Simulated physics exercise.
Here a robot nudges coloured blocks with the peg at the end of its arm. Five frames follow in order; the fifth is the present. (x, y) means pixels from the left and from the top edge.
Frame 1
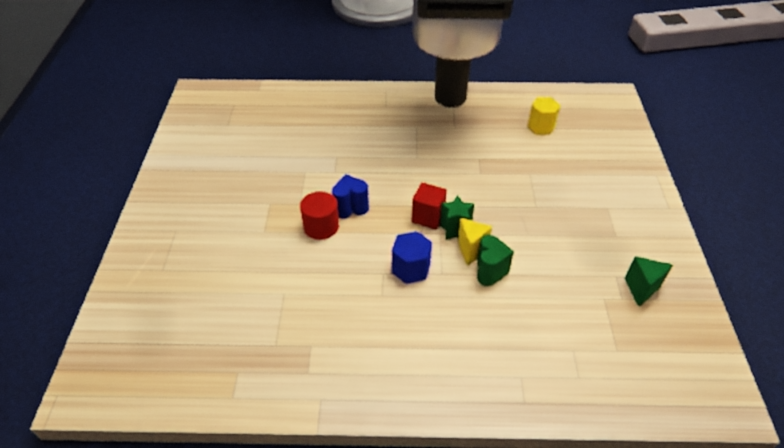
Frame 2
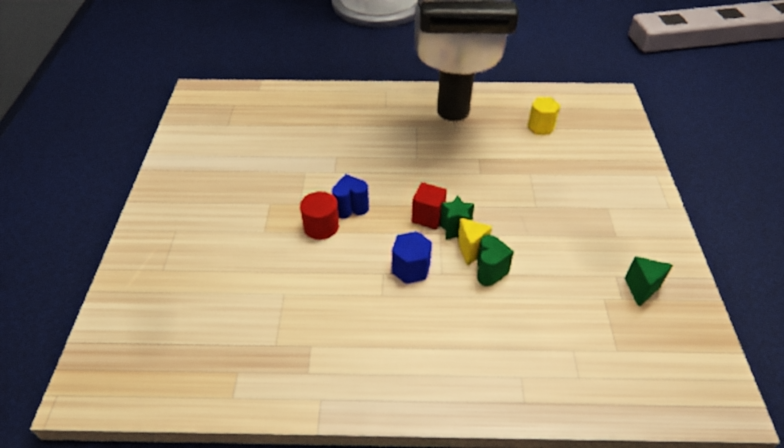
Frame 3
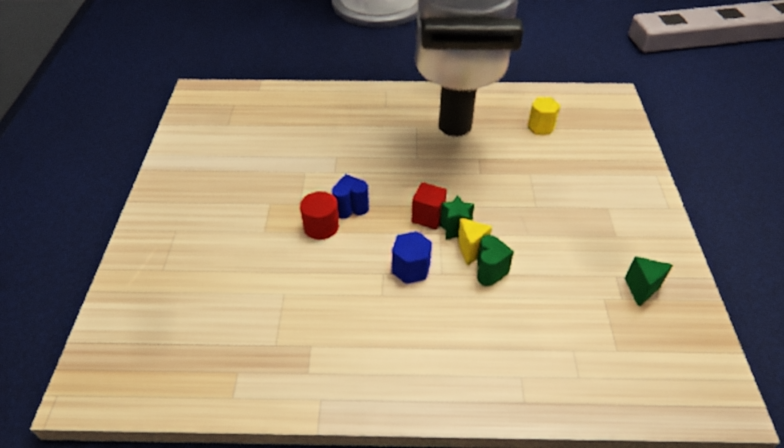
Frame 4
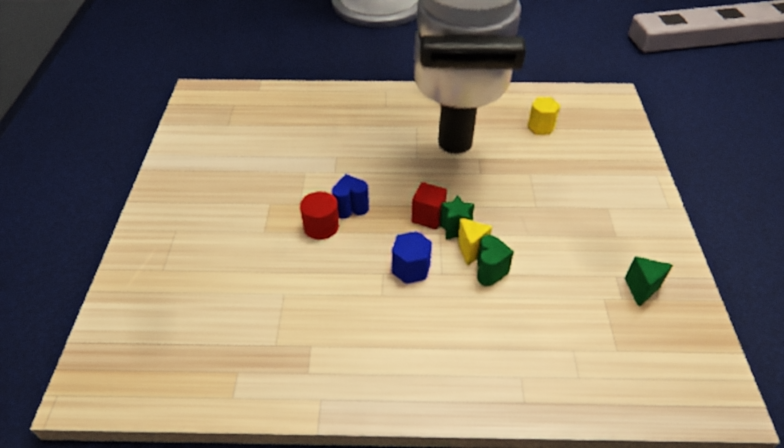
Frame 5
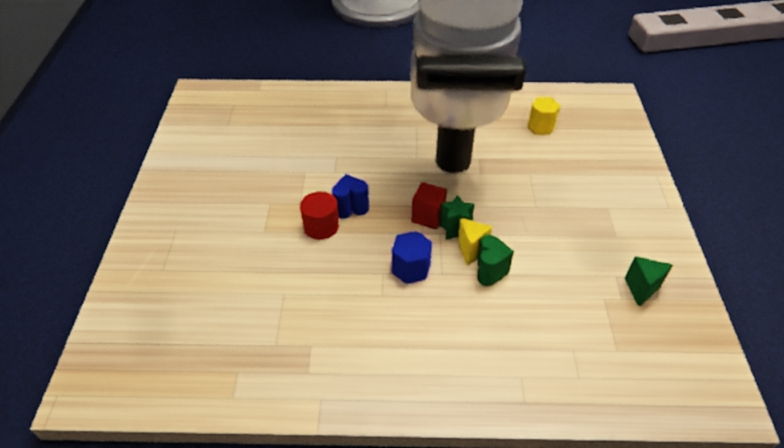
In this clip, a robot arm's dark peg moves steadily from the far edge of a wooden board toward the red square block and green star-shaped block near the middle, while the scattered red, blue, green and yellow blocks stay still.
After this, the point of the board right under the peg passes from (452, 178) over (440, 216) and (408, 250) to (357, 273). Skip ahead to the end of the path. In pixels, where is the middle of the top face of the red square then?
I'd say the red square ends with its top centre at (319, 247).
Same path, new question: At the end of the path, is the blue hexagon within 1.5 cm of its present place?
In short: No.
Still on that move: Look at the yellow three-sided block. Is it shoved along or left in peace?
In the end it has been moved.
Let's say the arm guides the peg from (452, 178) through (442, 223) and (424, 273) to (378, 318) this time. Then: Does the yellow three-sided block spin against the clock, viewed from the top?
Yes, it checks out.
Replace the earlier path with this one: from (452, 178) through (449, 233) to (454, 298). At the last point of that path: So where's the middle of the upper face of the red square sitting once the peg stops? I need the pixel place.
It should be at about (415, 212).
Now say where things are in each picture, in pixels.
The first picture shows peg's lower end at (451, 98); blue hexagon at (412, 246); red square at (430, 194); green star-shaped block at (458, 207); yellow three-sided block at (475, 229).
The second picture shows peg at (453, 111); blocks still.
The third picture shows peg at (455, 126); blocks still.
The fourth picture shows peg at (455, 143); blocks still.
The fifth picture shows peg at (453, 162); blue hexagon at (412, 246); red square at (430, 194); green star-shaped block at (458, 207); yellow three-sided block at (475, 229).
On the path given first. One third of the way, peg at (441, 200); red square at (415, 209), turned 35° clockwise; green star-shaped block at (461, 213); yellow three-sided block at (475, 233), turned 15° anticlockwise.
Two thirds of the way, peg at (408, 233); blue hexagon at (406, 258), turned 35° anticlockwise; red square at (373, 233), turned 60° clockwise; green star-shaped block at (454, 225), turned 35° anticlockwise; yellow three-sided block at (477, 240), turned 35° anticlockwise.
At the end, peg at (355, 257); blue hexagon at (398, 270), turned 75° anticlockwise; red square at (319, 247), turned 85° clockwise; green star-shaped block at (454, 225), turned 35° anticlockwise; yellow three-sided block at (477, 240), turned 35° anticlockwise.
